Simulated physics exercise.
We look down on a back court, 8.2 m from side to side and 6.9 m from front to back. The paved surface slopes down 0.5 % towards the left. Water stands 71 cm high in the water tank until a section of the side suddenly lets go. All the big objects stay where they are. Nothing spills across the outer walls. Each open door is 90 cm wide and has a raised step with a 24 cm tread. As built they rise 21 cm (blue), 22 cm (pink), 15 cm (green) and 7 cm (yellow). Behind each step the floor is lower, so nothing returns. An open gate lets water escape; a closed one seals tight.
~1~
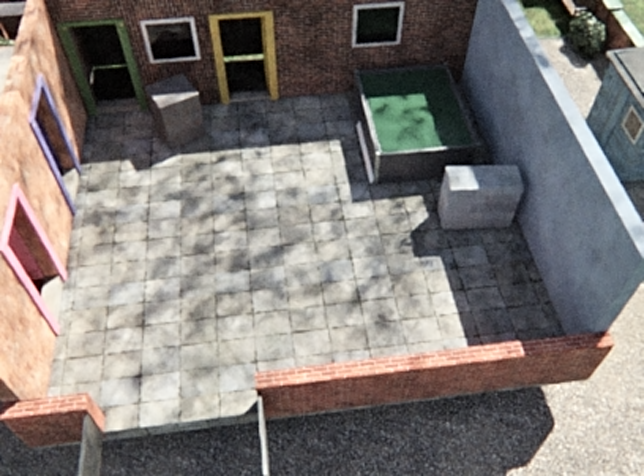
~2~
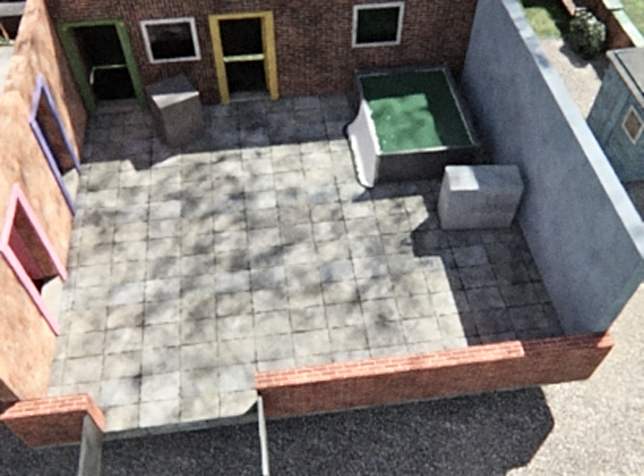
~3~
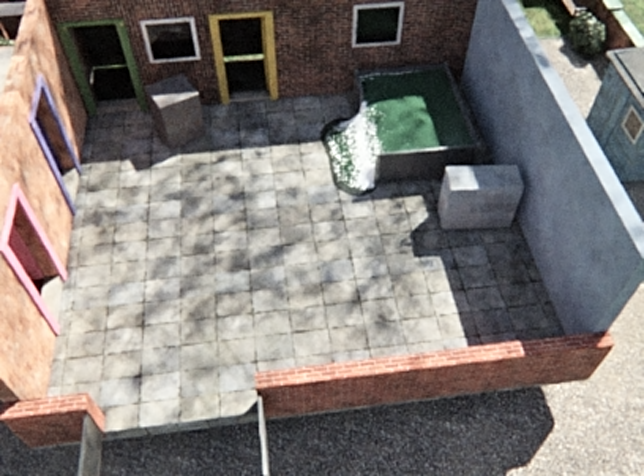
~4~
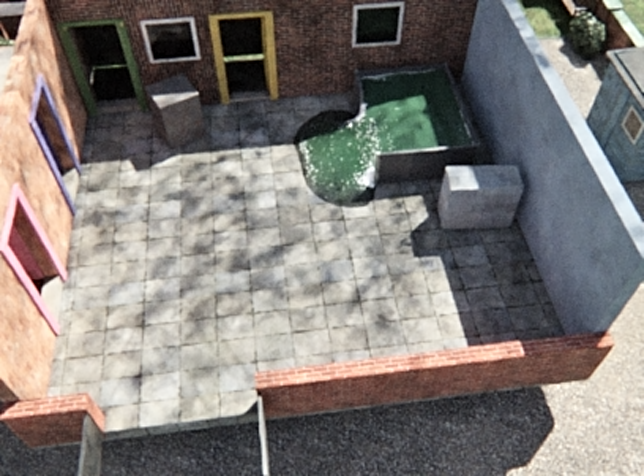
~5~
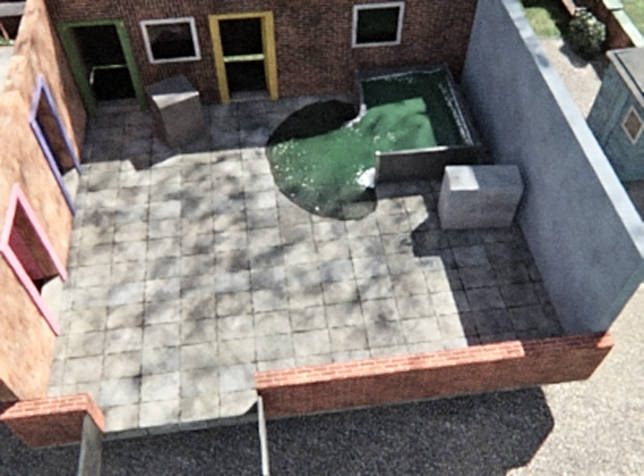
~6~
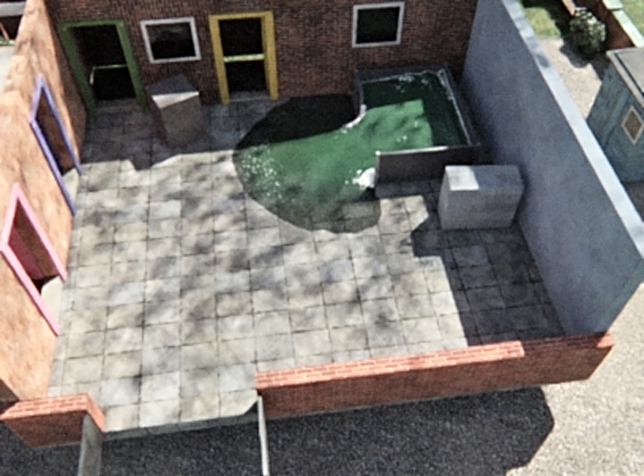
Green water pours from the left side of a dark-walled tank at the back right of a paved court, seen from above by a still camera. Brick walls with green, yellow, blue and pink doorways border the court, with a grey block near the tank and a blue-grey wall at right. The water foams white, then spreads leftward across the slabs in a widening, rounded pool.
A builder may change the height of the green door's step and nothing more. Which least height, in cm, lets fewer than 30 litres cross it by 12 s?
About 10 cm.
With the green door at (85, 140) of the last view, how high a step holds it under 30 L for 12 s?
About 12.0 cm.
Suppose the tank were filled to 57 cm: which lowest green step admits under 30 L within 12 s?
About 8.0 cm.
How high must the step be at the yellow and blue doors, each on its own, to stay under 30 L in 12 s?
Roughly 7.5 cm at yellow and 23 cm at blue.
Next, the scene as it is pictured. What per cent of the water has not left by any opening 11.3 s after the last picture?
Roughly 74 in a hundred.
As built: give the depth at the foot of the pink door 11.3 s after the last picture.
About 8.5 cm.
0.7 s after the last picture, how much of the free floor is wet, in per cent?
About 35 per cent.
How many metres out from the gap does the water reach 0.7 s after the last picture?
Some 5.2 m out.
Then, 0.7 s after the last picture water covers 35 % of the floor, deepest (34 cm) near (364, 170); it has not reached the green door.
Then, 2.3 s after the last picture water covers 60 % of the floor, deepest (32 cm) near (76, 198); 11 cm at the green door, 0 litres in over its 15 cm step.
Then, 11.3 s after the last picture water covers 95 % of the floor, deepest (10 cm) near (46, 412); 6 cm at the green door, 4 litres in over its 15 cm step.
At the green door as built, the water peaked near 17 cm, 3.1 s after the last picture.
With a step of 8.5 cm, 52 litres would have come in within the 12 s; with 12 cm, 15 litres. So under 30 litres takes about 10 cm.
